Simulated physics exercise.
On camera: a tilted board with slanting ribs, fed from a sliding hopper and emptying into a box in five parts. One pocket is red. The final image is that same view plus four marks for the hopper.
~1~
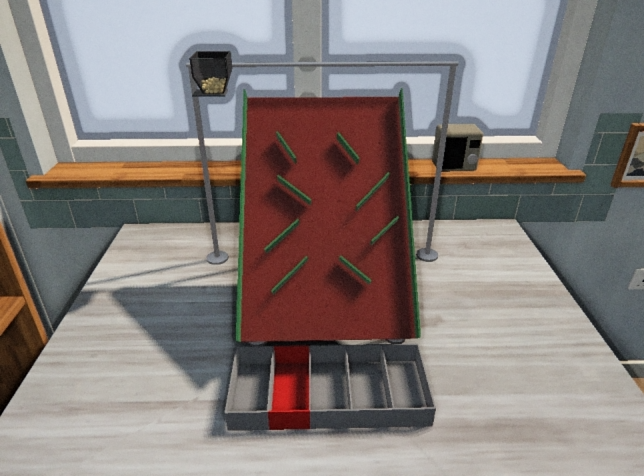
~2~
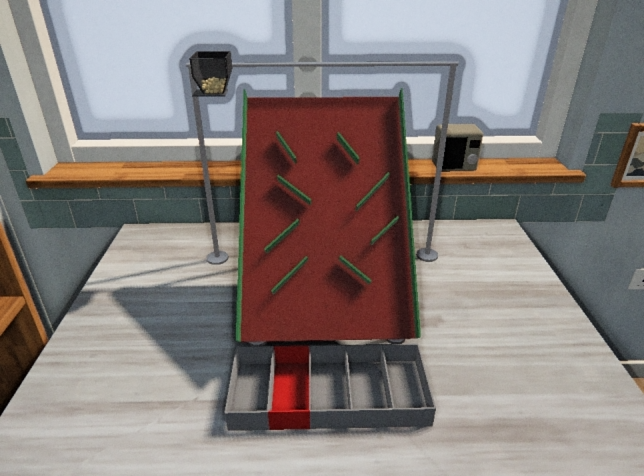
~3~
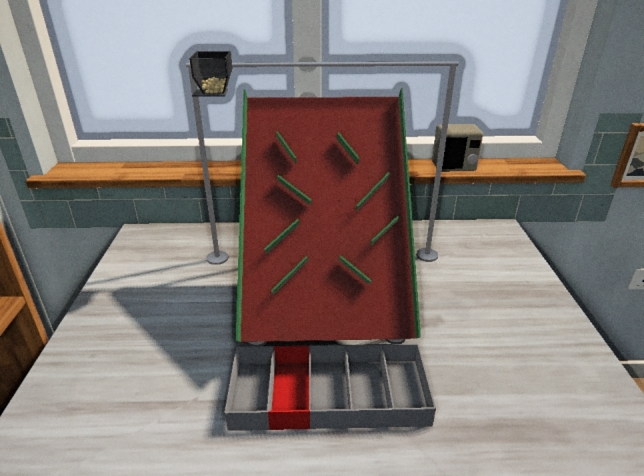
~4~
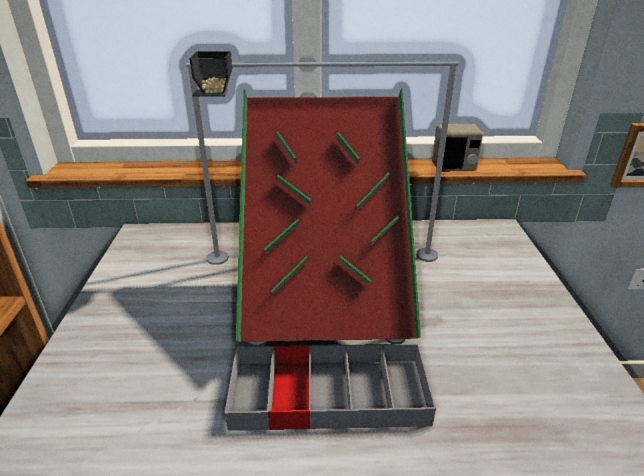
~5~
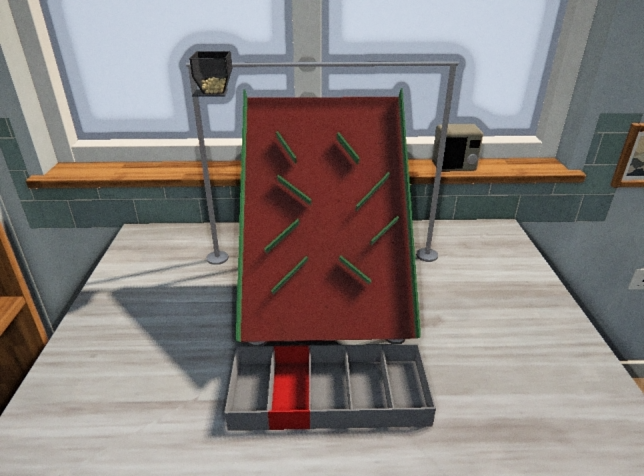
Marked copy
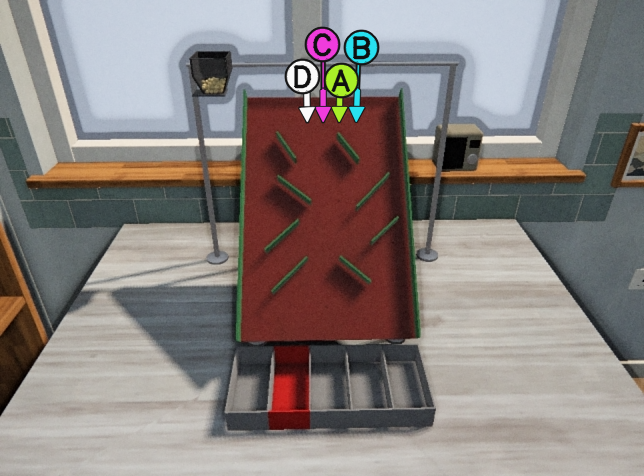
We see a tilted red board with slanting green ribs on a table, a hopper of pale beans at its upper left, and a five-part grey box below with its second pocket from the left red; nothing visibly moves.
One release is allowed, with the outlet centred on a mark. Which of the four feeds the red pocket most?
Take B.
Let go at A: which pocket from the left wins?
It is the third one.
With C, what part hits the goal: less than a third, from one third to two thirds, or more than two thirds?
Less than a third.
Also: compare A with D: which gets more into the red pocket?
A it is.
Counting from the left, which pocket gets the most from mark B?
The second from the left.
On the marked copy, mark A meets the board at (339, 116); mark B meets the board at (356, 116); mark C meets the board at (323, 116); mark D meets the board at (307, 116).
With A, roughly a quarter in the red pocket, roughly half in other pockets, roughly a third outside the box.
With B, roughly a third in the red pocket, roughly a quarter in other pockets, roughly a quarter outside the box.
With C, just a few in the red pocket, roughly half in other pockets, roughly half outside the box.
With D, about a tenth in the red pocket, roughly half in other pockets, roughly a third outside the box.
